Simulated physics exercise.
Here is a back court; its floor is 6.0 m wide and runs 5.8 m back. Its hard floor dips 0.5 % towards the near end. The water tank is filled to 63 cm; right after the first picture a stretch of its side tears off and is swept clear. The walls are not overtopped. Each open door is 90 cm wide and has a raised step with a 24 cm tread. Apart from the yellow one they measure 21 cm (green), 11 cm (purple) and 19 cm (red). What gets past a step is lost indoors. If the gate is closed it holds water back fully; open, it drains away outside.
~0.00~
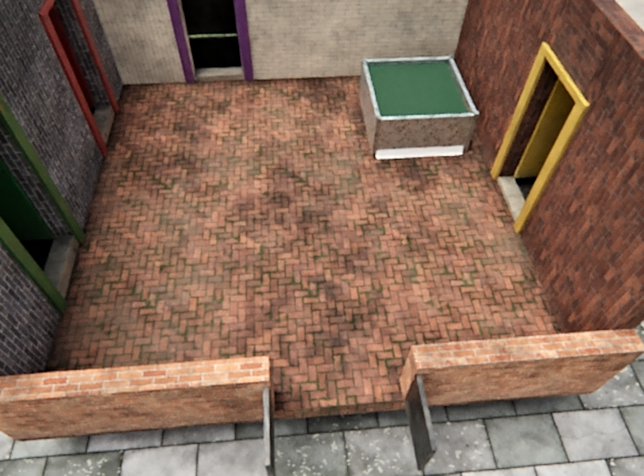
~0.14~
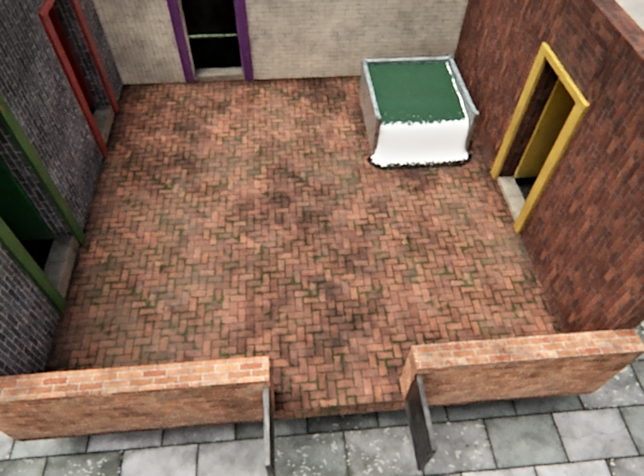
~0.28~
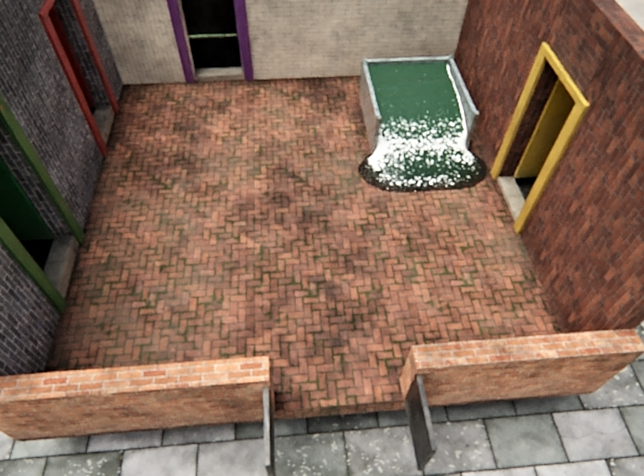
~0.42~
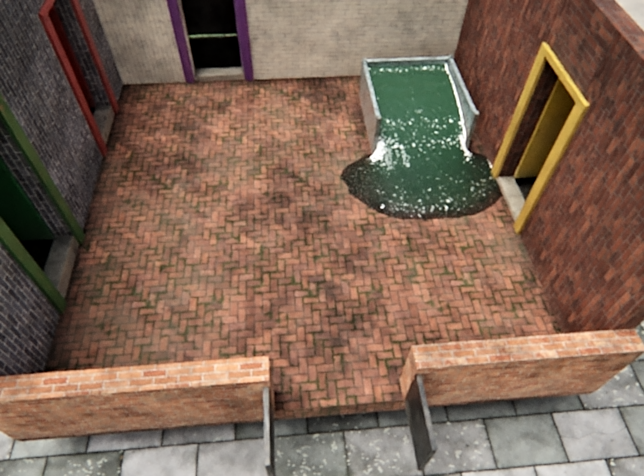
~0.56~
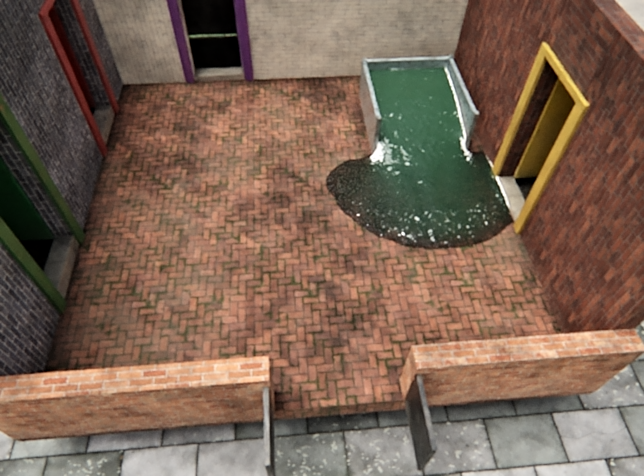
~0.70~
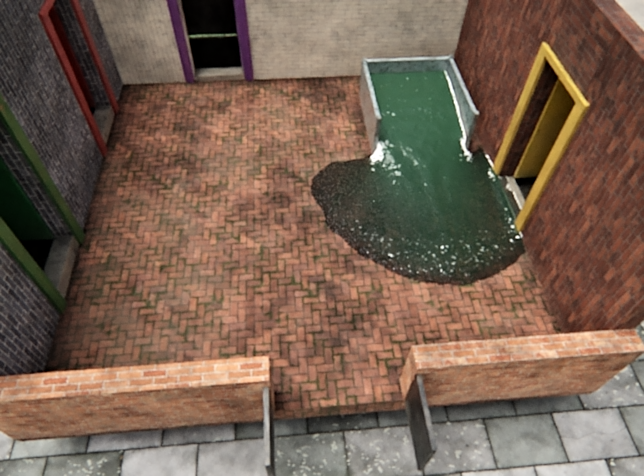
Green water pouring from the open front of a tank and spreading across a brick courtyard floor, reaching the yellow doorway at right.
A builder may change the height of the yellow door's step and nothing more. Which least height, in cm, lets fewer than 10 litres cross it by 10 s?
About 12 cm.
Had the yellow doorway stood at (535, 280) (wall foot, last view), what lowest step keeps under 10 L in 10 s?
Roughly 11.0 cm.
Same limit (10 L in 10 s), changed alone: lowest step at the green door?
About 7.0 cm at green.
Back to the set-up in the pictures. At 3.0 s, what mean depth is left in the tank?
Roughly 9 cm on average.
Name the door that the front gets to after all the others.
It is the purple one.
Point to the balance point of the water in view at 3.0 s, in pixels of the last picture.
Near (424, 255).
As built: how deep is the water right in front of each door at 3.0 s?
Depths in cm: Green 0, purple 0, yellow 8, red 0.
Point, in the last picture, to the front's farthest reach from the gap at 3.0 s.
Near (106, 401).
After 1.4 s water covers 30 % of the floor, deepest (35 cm) near (556, 365); 14 cm at the yellow door, 8 litres in over its 7 cm step.
After 3.0 s water covers 40 % of the floor, deepest (23 cm) near (556, 365); 8 cm at the yellow door, 33 litres in over its 7 cm step.
After 10.0 s water covers 85 % of the floor, deepest (6 cm) near (118, 104); 3 cm at the yellow door, 36 litres in over its 7 cm step.
At the yellow door as built, the water arrived by 0.6 s and peaked near 14 cm at 1.4 s.
Run again over the same 10 s with other heights there, 17 litres in over 10.5 cm, 5 litres over 14 cm. The limit of 10 litres is kept from about 12 cm up.
